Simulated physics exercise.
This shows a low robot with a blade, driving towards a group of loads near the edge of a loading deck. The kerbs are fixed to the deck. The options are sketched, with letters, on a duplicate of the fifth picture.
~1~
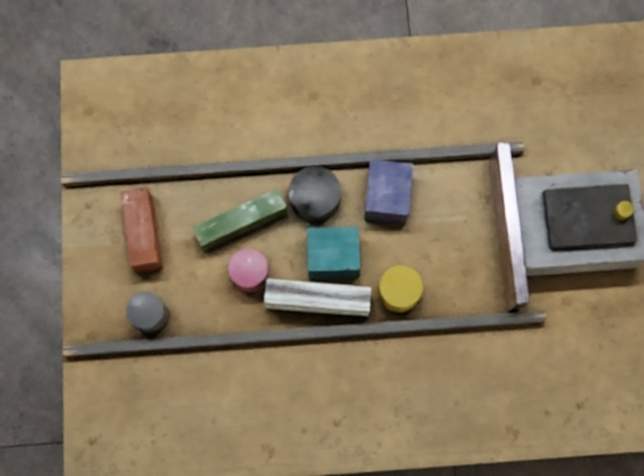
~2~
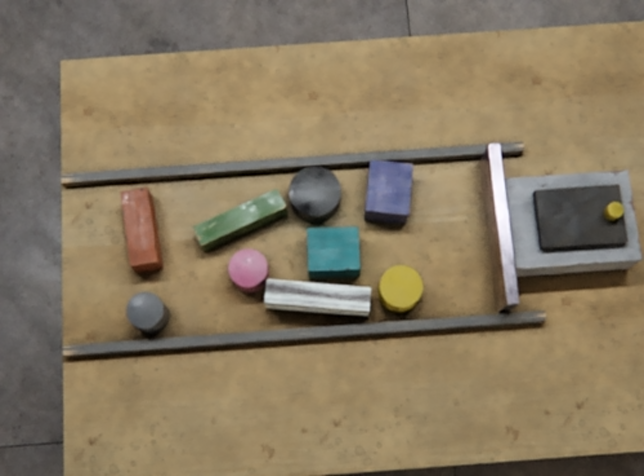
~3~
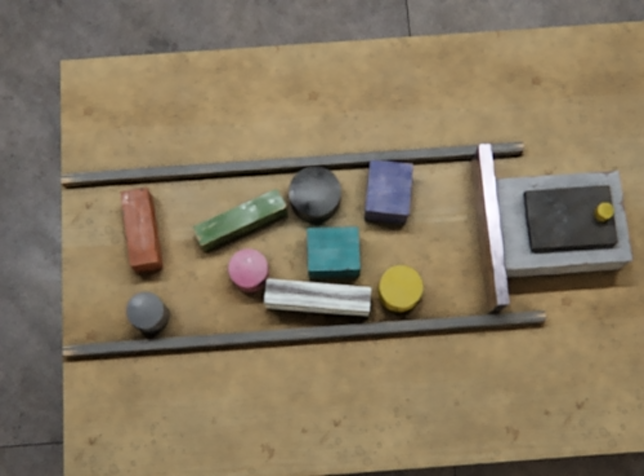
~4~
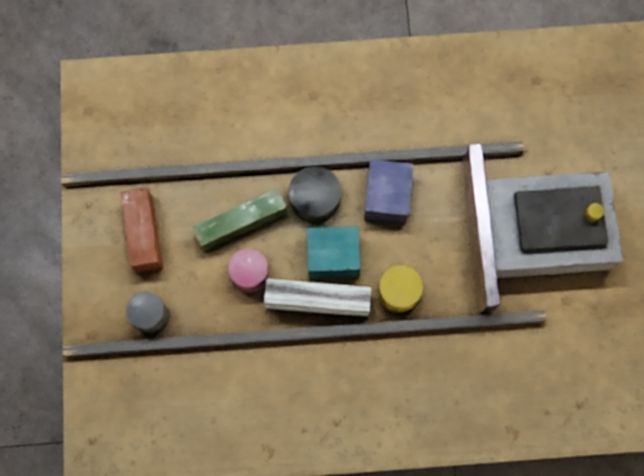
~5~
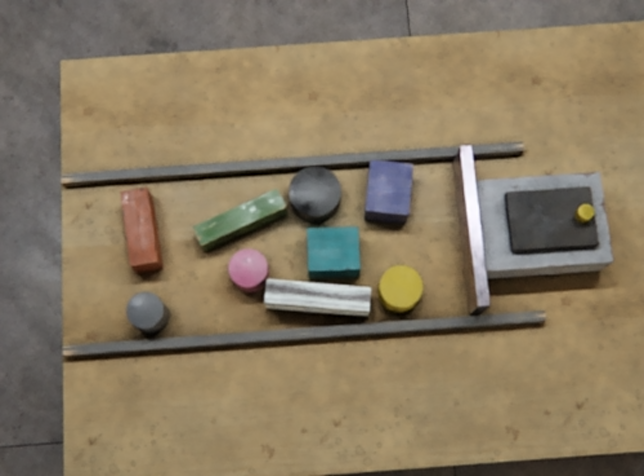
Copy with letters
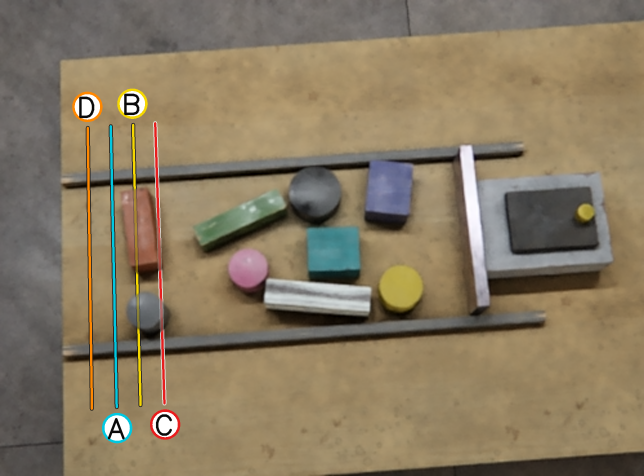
A low grey robot with a wide blade creeping left between two rails towards scattered coloured blocks and canisters, which stay still.
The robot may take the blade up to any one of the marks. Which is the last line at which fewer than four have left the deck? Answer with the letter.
Line C.
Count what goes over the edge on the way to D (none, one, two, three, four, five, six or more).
In all, six or more.
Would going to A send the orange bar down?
Yes.
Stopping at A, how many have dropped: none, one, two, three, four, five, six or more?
By then, six or more.
On the marked copy, A at (114, 262); B at (137, 260); C at (160, 258); D at (90, 263).
With C. Early on, robot (431, 227); green bar (214, 227); white stick (265, 306).
Further on, robot (316, 235); grey canister (86, 307); orange bar (115, 236).
At the end, robot (228, 242); orange bar over the edge; grey canister over the edge; three fallen.
As for the rest, A drops six; B drops four; D drops six.
